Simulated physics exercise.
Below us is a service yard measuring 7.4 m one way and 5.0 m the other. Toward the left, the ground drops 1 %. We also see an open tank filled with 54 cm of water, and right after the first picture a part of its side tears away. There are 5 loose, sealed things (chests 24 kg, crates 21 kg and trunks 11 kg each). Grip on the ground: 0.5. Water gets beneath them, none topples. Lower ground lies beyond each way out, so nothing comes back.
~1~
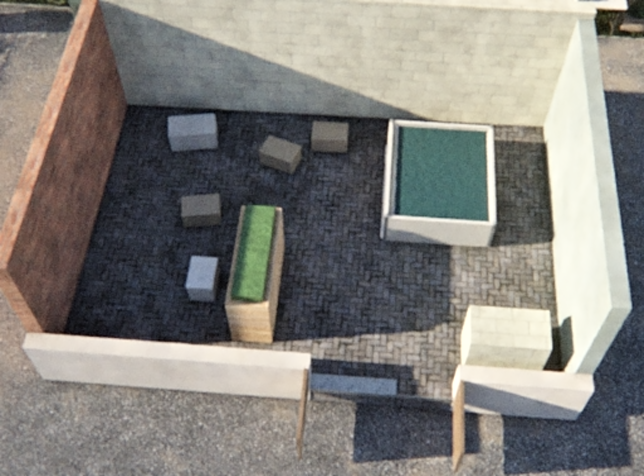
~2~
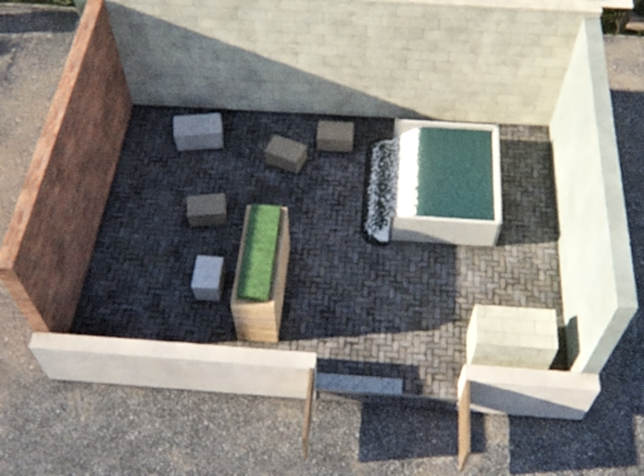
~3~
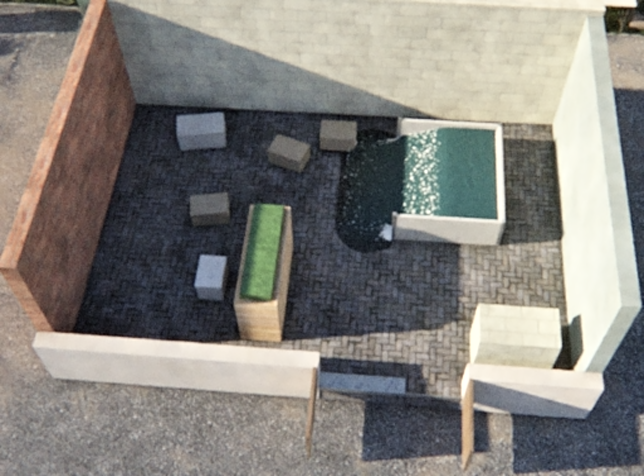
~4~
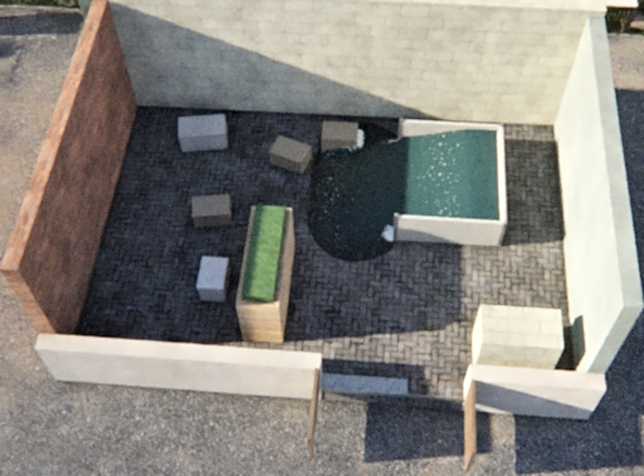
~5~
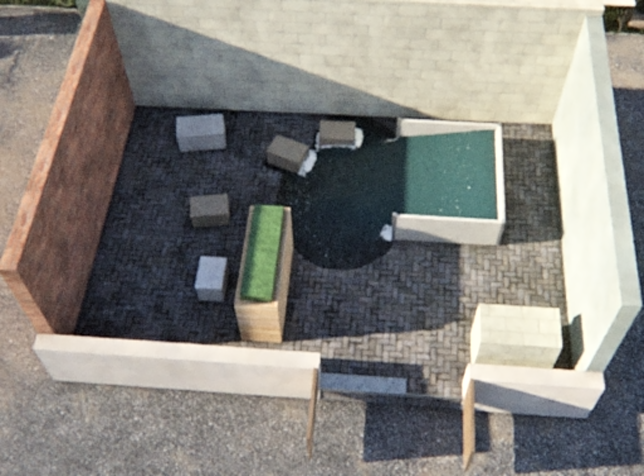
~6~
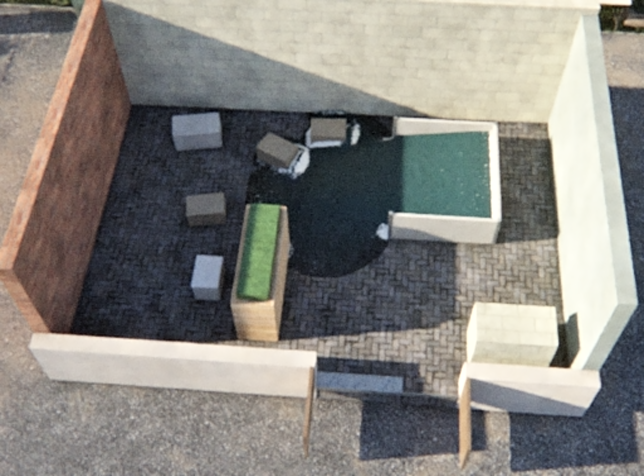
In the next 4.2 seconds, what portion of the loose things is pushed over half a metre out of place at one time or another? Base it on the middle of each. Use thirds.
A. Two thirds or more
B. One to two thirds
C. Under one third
A.
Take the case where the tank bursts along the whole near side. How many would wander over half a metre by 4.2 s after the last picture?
Count: 0.
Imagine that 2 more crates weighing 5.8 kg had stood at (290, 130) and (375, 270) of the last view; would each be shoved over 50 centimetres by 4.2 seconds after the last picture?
Beyond it, Within it.
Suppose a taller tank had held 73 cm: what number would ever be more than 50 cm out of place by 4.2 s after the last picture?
Under that setup the answer is 4.
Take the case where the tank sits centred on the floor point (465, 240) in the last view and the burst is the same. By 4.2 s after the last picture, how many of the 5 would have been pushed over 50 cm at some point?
In that case 3 of them.
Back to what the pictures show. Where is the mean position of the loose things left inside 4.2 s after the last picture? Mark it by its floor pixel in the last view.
Near (169, 217).
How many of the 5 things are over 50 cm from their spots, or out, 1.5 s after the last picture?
By that point, 4.
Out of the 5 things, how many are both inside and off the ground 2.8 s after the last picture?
Total: 3.
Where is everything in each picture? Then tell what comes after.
In the first frame, a crate at (280, 149), on the bottom; a crate at (330, 131) rests on the ground; water covers 3.0 m2; 0 of 5 have shifted.
In the second frame, a crate at (286, 148) rests on the ground; a crate at (335, 131), on the bottom; water covers 4.0 m2; 0 of 5 have shifted.
In the third frame, a crate at (289, 148), on the bottom; a crate at (338, 130) rests on the ground; 5.2 m2 under water; 0 of 5 have shifted.
In the fourth frame, a crate at (290, 149) rests on the ground; a crate at (340, 131) rests on the ground; water covers 6.5 m2; 0 of 5 have shifted.
In the fifth frame, a crate at (288, 149) rests on the ground; a crate at (337, 130) rests on the ground; 7.8 m2 under water; 0 of 5 have shifted.
In the sixth frame, a crate at (277, 147), on the bottom, 12 cm from its start; a crate at (328, 127) rests on the ground, 10 cm from its start; 9.2 m2 under water; 2 of 5 have shifted.
Then, 0.4 s after the last picture 2 of 5 are over 50 cm from their spots; 0 afloat.
Then, 1.5 s after the last picture 4 of 5 are over 50 cm from their spots; 1 afloat.
Then, 2.8 s after the last picture 4 of 5 are over 50 cm from their spots; 3 afloat.
Then, 4.2 s after the last picture 4 of 5 are over 50 cm from their spots, and 4 have been at some point; 4 afloat.
